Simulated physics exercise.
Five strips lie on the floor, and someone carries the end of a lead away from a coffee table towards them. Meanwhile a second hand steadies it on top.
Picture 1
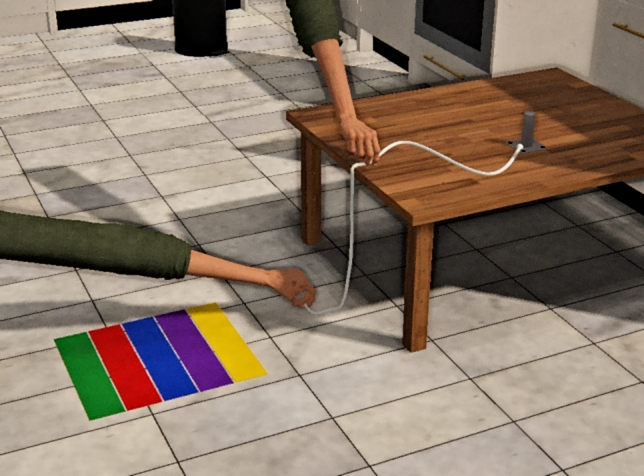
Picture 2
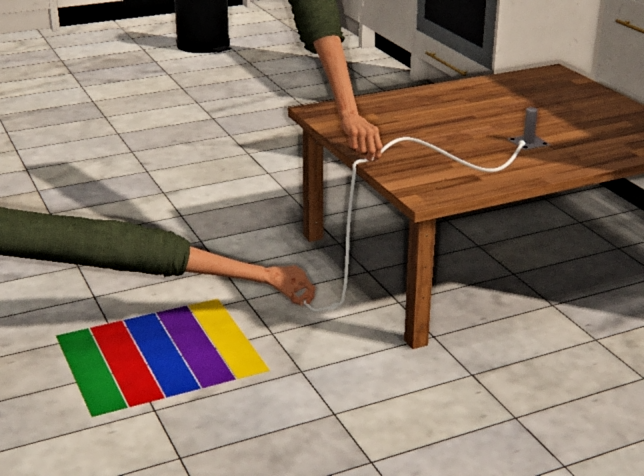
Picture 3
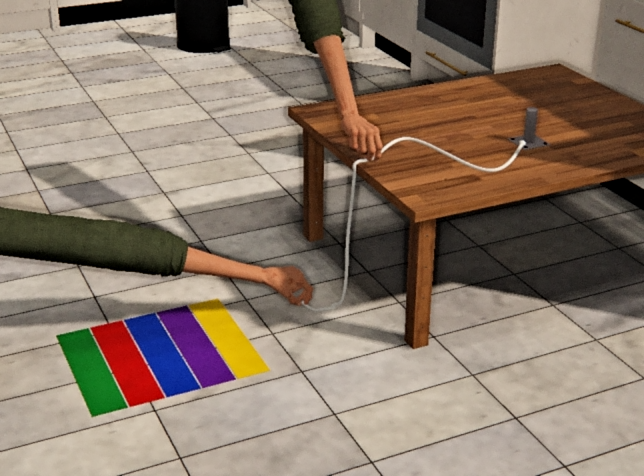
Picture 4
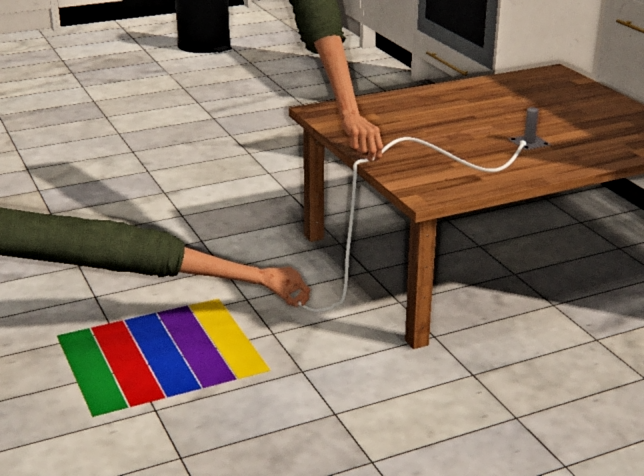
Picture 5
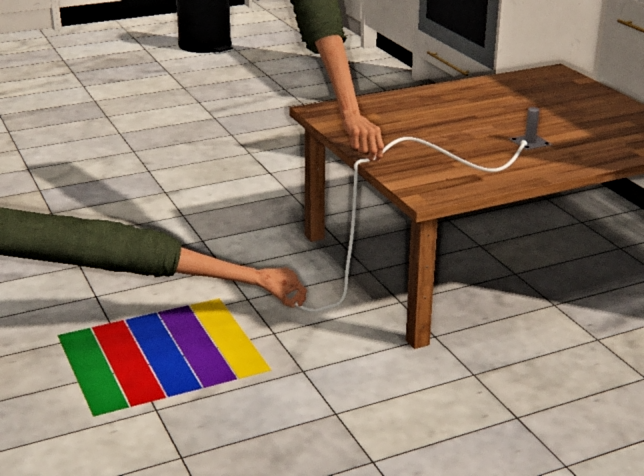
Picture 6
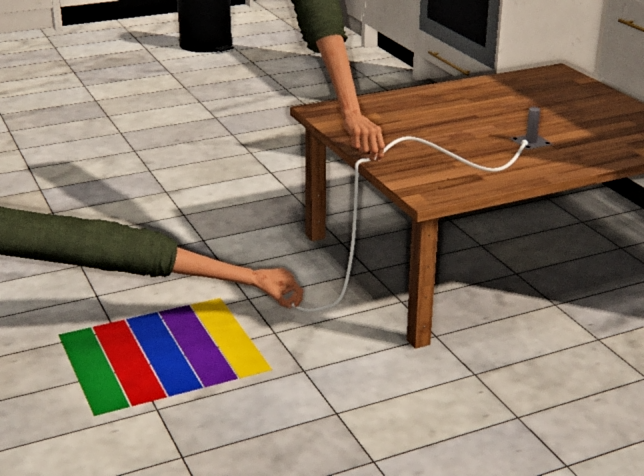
In a tiled kitchen seen from above at an angle, a wooden coffee table stands on the right, near pale cabinets. Green, red, blue, purple and yellow strips lie side by side on the floor, while a white lead runs from a small grey fitting across the tabletop, under one hand and down to another. The lower hand draws the lead's end very slightly left, the upper hand stays put, and the view shifts barely at the start.
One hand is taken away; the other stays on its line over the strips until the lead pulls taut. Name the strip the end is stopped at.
Green.
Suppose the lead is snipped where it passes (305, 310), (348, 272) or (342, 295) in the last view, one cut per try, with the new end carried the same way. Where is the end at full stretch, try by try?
The pixels come out at around (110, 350), (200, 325) and (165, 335), one per try.
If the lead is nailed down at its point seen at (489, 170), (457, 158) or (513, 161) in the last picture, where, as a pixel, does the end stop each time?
The pixel places are (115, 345), (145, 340) and (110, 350), one per try.
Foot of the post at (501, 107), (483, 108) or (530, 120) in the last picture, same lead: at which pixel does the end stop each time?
The places are (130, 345), (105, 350) and (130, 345).
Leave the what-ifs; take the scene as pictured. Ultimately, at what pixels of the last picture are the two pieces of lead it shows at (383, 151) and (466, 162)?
The first one ends up at (312, 208) and the second one at (423, 159).
A little later, end near (158, 337); over blue.
Next, end near (114, 347); over red.
When it is tight, end near (89, 353); over green. The end stops over the green strip.
